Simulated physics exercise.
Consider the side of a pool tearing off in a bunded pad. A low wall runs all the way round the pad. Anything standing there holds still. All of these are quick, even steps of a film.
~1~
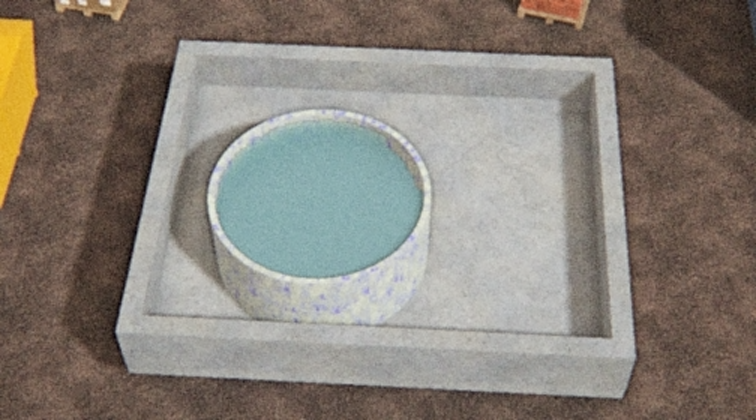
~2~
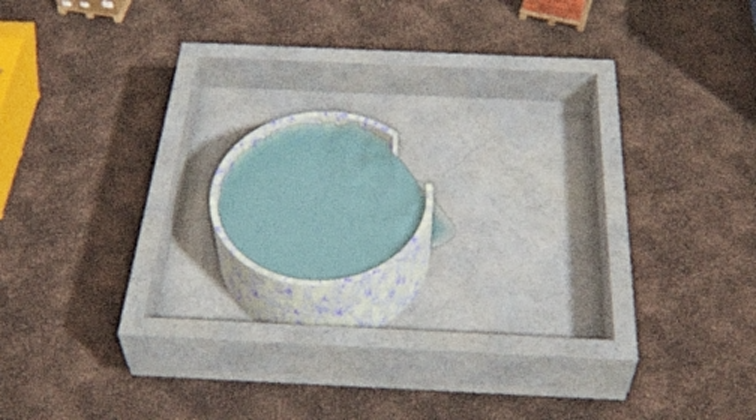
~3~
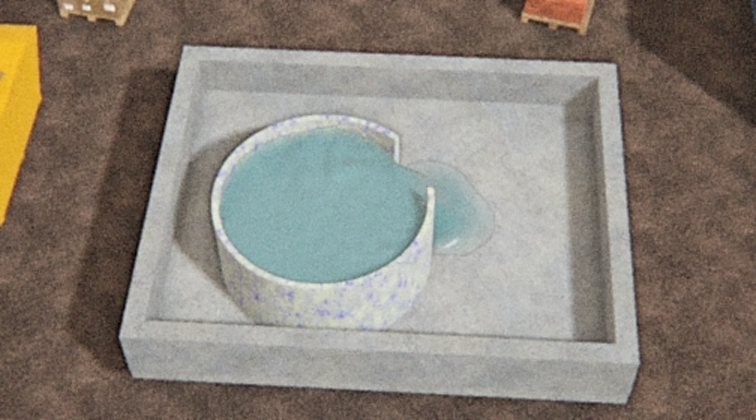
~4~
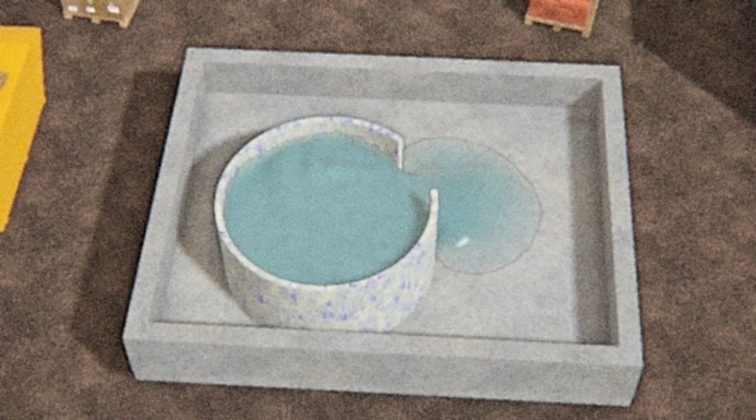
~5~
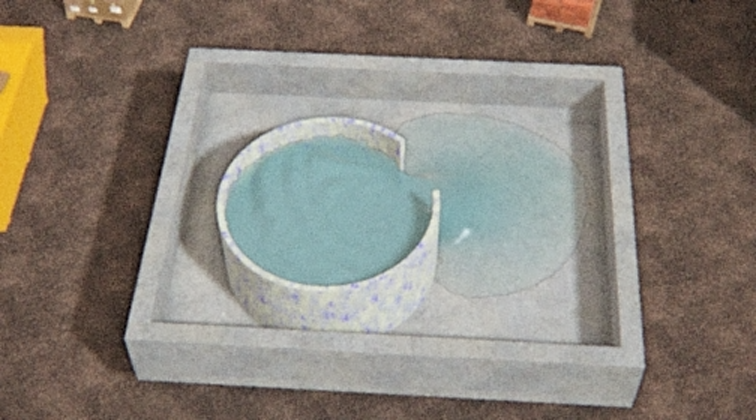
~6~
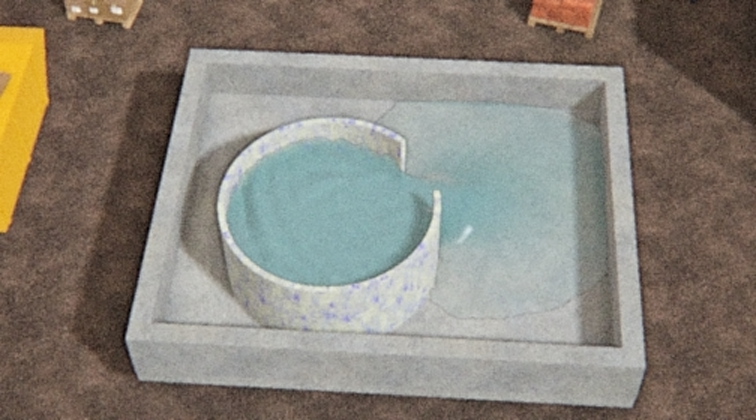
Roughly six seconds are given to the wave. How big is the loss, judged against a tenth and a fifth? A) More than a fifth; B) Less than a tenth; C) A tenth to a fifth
B.
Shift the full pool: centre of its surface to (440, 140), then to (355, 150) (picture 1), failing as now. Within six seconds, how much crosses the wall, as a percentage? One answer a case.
About 6 per cent for the first and about 2 per cent for the second.
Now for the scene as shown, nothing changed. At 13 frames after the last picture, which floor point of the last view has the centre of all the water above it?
Centre: Close to (426, 227).
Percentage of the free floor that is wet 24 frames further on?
Roughly 95 percent.
A moment on, water covers 40 % of the floor; the low wall has let 0 % over.
Next, water covers 45 % of the floor; the low wall has let 0 % over.
Then, water covers 50 % of the floor; the low wall has let 1 % over.
Later, water covers 75 % of the floor; the low wall has let 1 % over.
In the end, water covers 80 % of the floor; the low wall has let 1 % over.
